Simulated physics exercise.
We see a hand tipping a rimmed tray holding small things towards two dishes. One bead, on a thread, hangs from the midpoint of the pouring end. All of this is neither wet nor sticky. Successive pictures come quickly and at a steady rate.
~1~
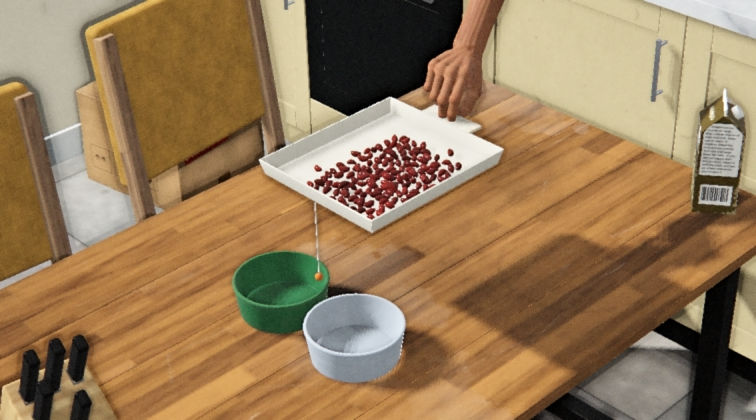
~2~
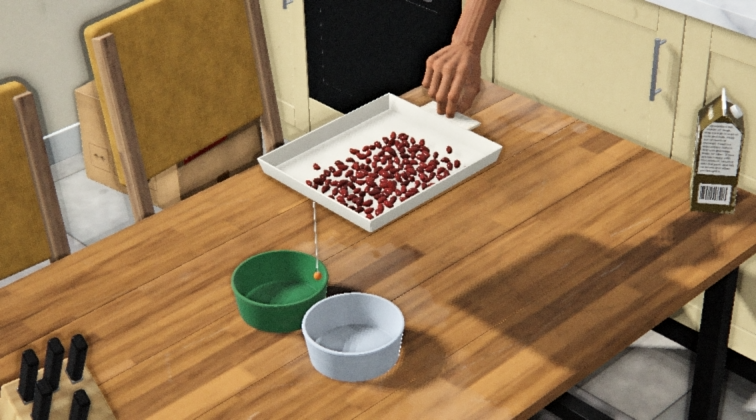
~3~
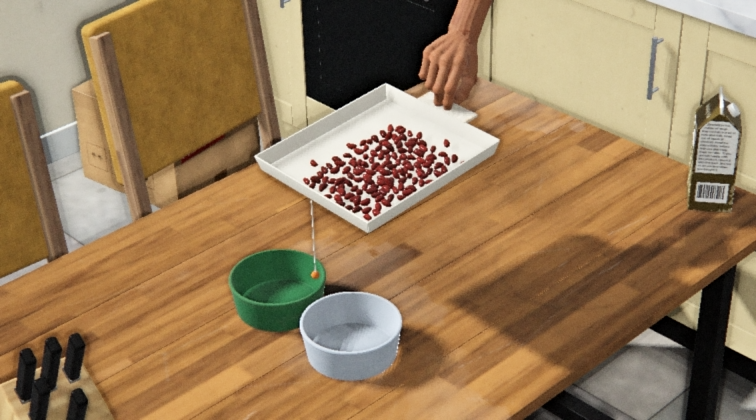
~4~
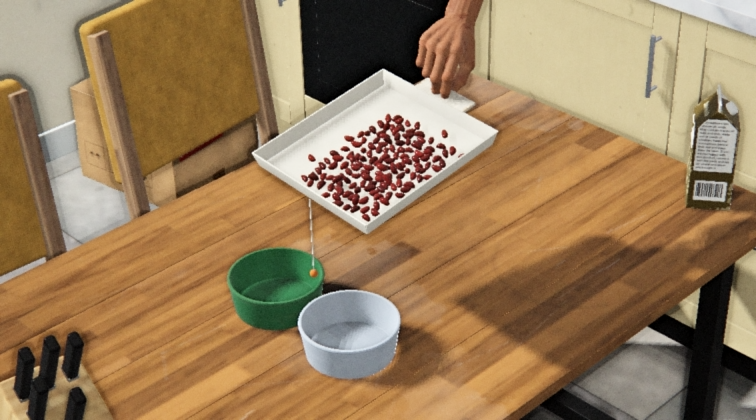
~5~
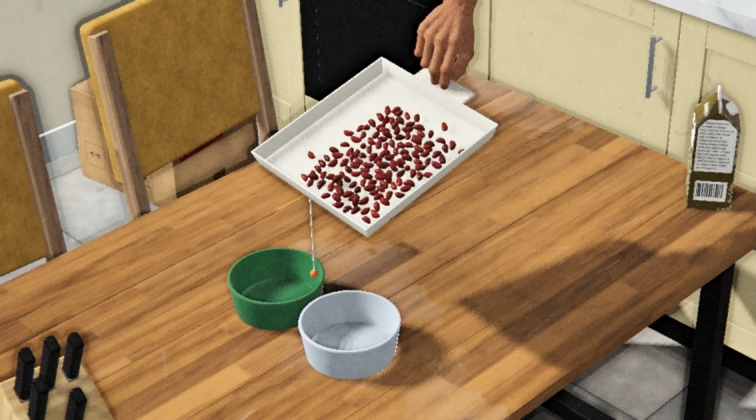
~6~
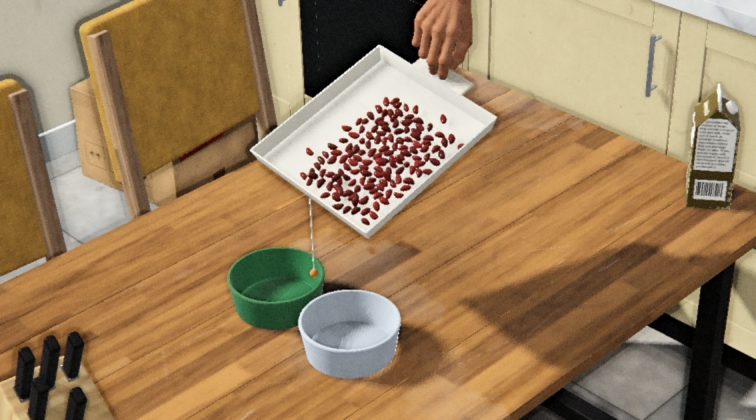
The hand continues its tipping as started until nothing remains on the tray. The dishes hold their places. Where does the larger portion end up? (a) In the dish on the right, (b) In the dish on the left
Option a: In the dish on the right.
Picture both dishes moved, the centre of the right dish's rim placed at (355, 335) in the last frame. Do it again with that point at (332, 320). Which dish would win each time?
First place: The rightmost dish. Second place: The rightmost dish.
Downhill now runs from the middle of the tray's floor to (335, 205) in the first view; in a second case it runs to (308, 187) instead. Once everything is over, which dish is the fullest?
Results - the dish on the right side first, the dish on the left side second.
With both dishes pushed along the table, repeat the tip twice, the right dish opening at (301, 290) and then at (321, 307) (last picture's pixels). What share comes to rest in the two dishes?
20 per cent, then 70 per cent.
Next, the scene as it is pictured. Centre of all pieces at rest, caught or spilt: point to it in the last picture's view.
Near (348, 343).
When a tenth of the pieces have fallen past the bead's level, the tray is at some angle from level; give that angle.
My estimate is some 105 degrees.
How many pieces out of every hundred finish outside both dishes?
Something near 0 in every hundred.
Shortly afterwards, tray tipped steeply; all but a few on the tray; only a few in the air.
Next, tray tipped right over; all but a few on the tray; only a few in the right dish; only a few in the air.
Some moments later, tray tipped past a quarter turn; all but a few in the right dish; a little outside both.
In the end, tray tipped past a quarter turn; all but a few in the right dish; none at all in the left dish; a little outside both.
